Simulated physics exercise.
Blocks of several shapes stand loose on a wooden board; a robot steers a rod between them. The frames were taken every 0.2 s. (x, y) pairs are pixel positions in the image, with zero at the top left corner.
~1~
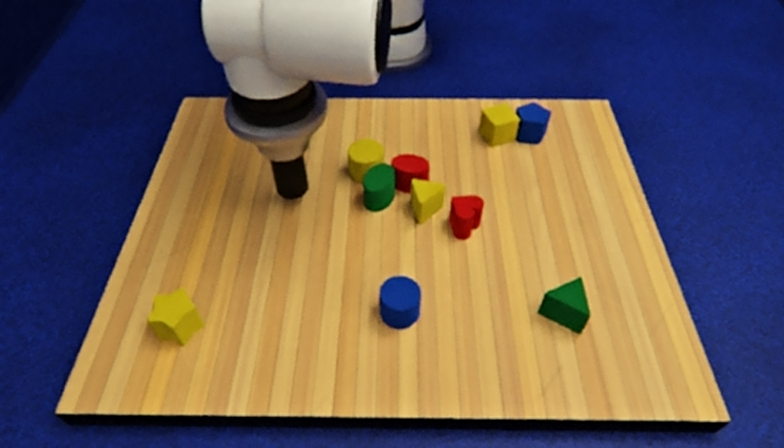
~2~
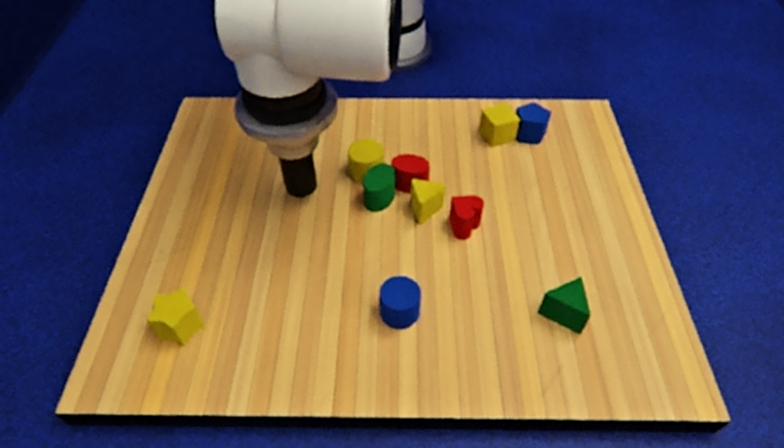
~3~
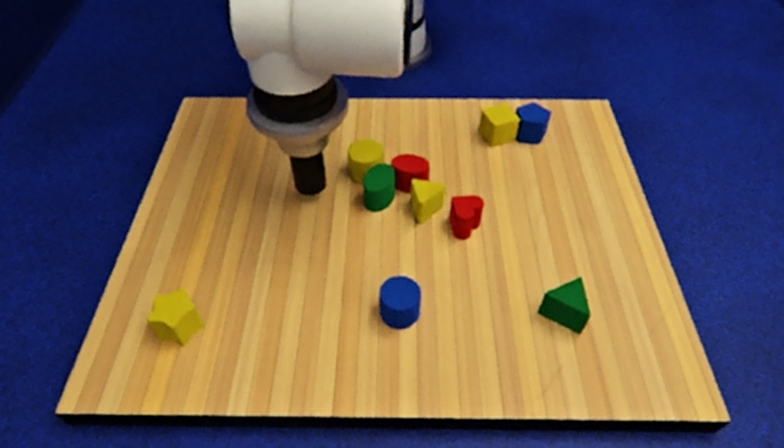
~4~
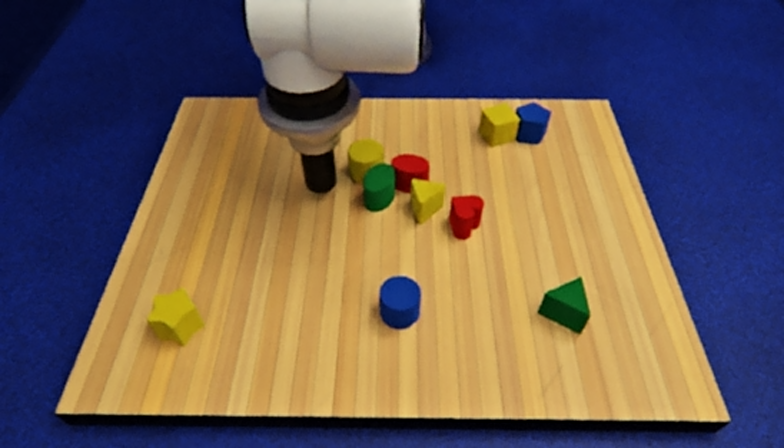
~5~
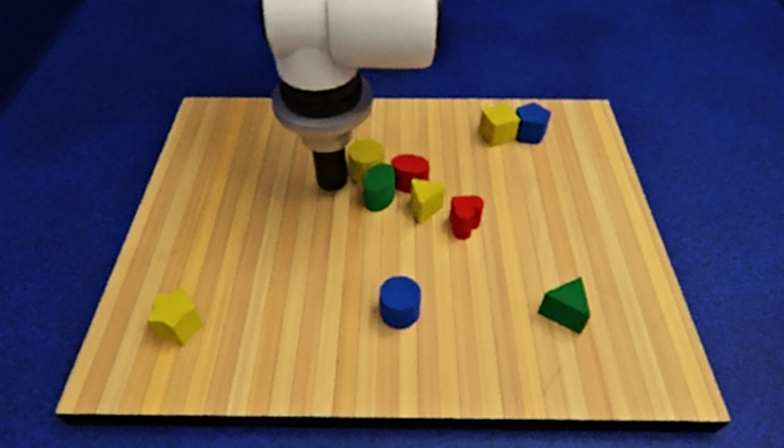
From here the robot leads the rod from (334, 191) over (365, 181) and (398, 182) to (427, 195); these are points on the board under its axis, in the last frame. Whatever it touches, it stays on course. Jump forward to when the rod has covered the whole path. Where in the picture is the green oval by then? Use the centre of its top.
Top centre: (395, 184).
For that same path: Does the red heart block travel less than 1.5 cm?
Short answer: Yes.
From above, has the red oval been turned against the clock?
I believe so.
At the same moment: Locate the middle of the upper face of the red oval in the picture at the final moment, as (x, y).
At the end it should sit near (464, 170).
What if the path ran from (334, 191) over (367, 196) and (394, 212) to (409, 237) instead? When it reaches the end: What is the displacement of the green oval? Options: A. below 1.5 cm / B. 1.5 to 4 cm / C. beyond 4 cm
That would be C.
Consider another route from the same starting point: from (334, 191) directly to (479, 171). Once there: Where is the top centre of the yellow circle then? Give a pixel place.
So, by the moment the path ends, you'll find the top centre of the yellow circle at (391, 139).
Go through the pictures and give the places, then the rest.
In the first picture, rod's lower end at (293, 188); yellow circle at (366, 150); green oval at (379, 176); red oval at (410, 163); yellow triangular block at (426, 189); red heart block at (467, 205).
In the second picture, rod at (301, 186); blocks still.
In the third picture, rod at (311, 184); blocks still.
In the fourth picture, rod at (321, 182); blocks still.
In the fifth picture, rod at (332, 180); yellow circle at (366, 150); green oval at (379, 176); red oval at (410, 163); yellow triangular block at (426, 189); red heart block at (467, 205).
On the path given first. One third of the way, rod at (365, 170); yellow circle at (385, 140); green oval at (382, 177).
Two thirds of the way, rod at (398, 171); yellow circle at (397, 137); green oval at (393, 182), turned 60° clockwise; red oval at (434, 165).
At the end, rod at (428, 184); yellow circle at (397, 137); green oval at (395, 184), turned 75° clockwise; red oval at (464, 170), turned 30° anticlockwise; yellow triangular block at (432, 194); red heart block still.
